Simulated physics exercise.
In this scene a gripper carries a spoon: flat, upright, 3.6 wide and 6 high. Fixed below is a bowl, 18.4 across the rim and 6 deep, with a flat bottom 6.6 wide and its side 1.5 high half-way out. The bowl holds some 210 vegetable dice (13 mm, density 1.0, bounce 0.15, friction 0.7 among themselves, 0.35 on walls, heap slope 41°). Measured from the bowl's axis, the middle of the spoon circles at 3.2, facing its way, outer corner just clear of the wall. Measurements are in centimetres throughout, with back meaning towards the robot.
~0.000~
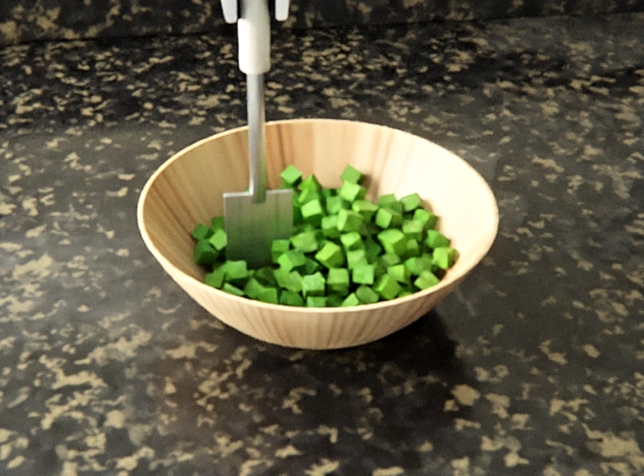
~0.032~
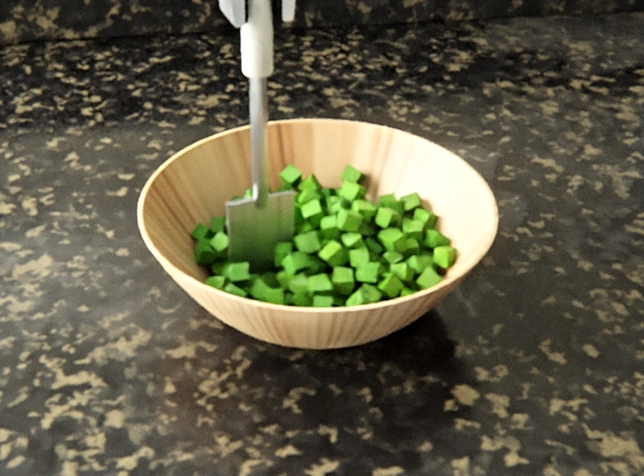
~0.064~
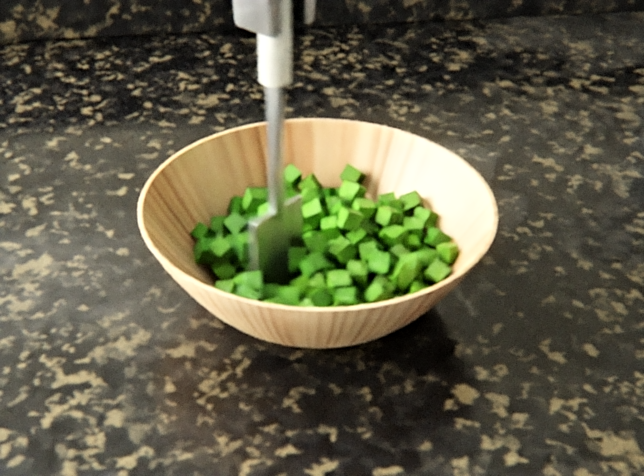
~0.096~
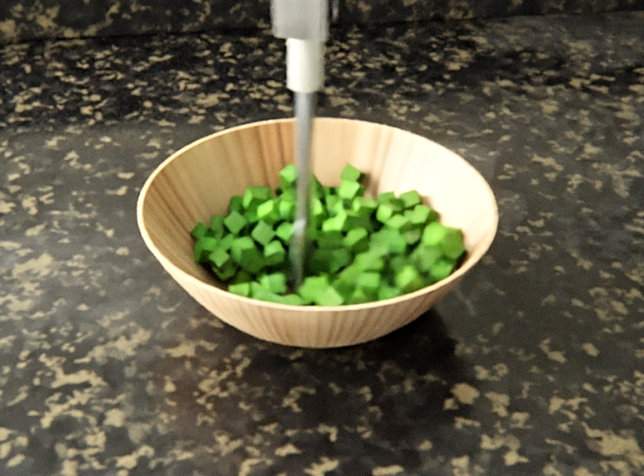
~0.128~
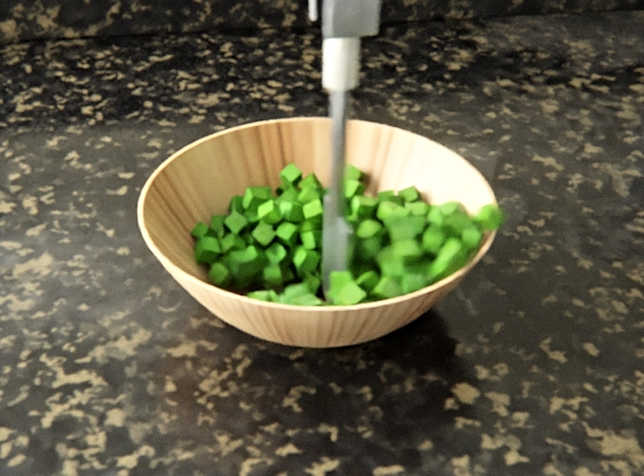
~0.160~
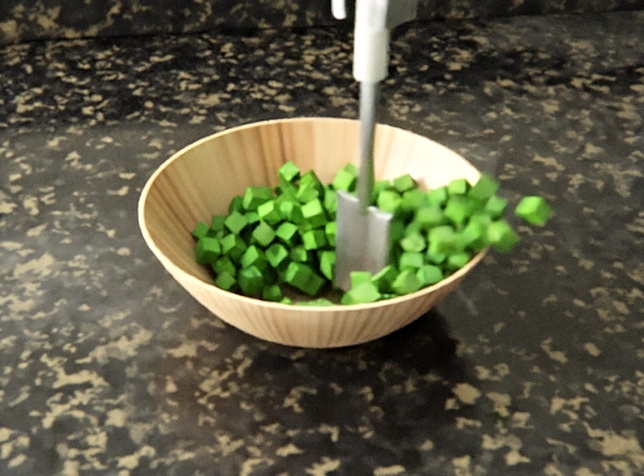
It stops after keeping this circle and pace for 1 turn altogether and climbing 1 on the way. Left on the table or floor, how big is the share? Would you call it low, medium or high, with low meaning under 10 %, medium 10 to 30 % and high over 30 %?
I would call it medium, 10 to 30 %.
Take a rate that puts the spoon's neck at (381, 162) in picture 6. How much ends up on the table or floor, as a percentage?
About 25 per cent.
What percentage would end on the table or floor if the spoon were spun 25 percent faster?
My guess is about 30 per cent.
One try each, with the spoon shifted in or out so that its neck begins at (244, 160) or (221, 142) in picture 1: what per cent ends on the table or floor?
Near 25 per cent and near 30 per cent, in that order.
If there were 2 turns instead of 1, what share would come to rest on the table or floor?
20 %.
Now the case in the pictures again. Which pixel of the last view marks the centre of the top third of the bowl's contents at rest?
Roughly pixel (248, 257).
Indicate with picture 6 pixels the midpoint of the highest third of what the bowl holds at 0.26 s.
I'd point to somewhere close to (378, 168).
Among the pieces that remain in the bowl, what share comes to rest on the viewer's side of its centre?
Estimate: Some 55 %.
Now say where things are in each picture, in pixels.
The first picture shows spoon neck at (258, 167), 0° round; upper third of the load around (338, 232), from x 205 to 445, top at y 175; 213 in the bowl.
The second picture shows spoon neck at (260, 172), 12° round; upper third of the load around (335, 236), from x 205 to 445, top at y 175.
The third picture shows spoon neck at (277, 183), 40° round; upper third of the load around (339, 251), from x 205 to 445, top at y 175.
The fourth picture shows spoon neck at (305, 189), 68° round; upper third of the load around (356, 252), from x 205 to 455, top at y 175.
The fifth picture shows spoon neck at (338, 187), 97° round; upper third of the load around (388, 241), from x 205 to 490, top at y 175.
The sixth picture shows spoon neck at (366, 178), 126° round; upper third of the load around (412, 230), from x 205 to 535, top at y 175; 211 in the bowl, 2 in flight or on the tool.
By 0.26 s, 212° round, highest piece 8 above the table; 203 in the bowl, 1 on the table or floor, 9 in flight or on the tool.
By 0.35 s, 299° round, highest piece 8 above the table; 196 in the bowl, 10 on the table or floor, 7 in flight or on the tool.
By 0.60 s, 0° round, highest piece 7 above the table; 182 in the bowl, 30 on the table or floor, 1 in flight or on the tool.
By 1.30 s, 0° round, highest piece 7 above the table; 182 in the bowl, 31 on the table or floor.
Final count, 182 in the bowl, 31 on the table or floor. That is 15 % on the table or floor.
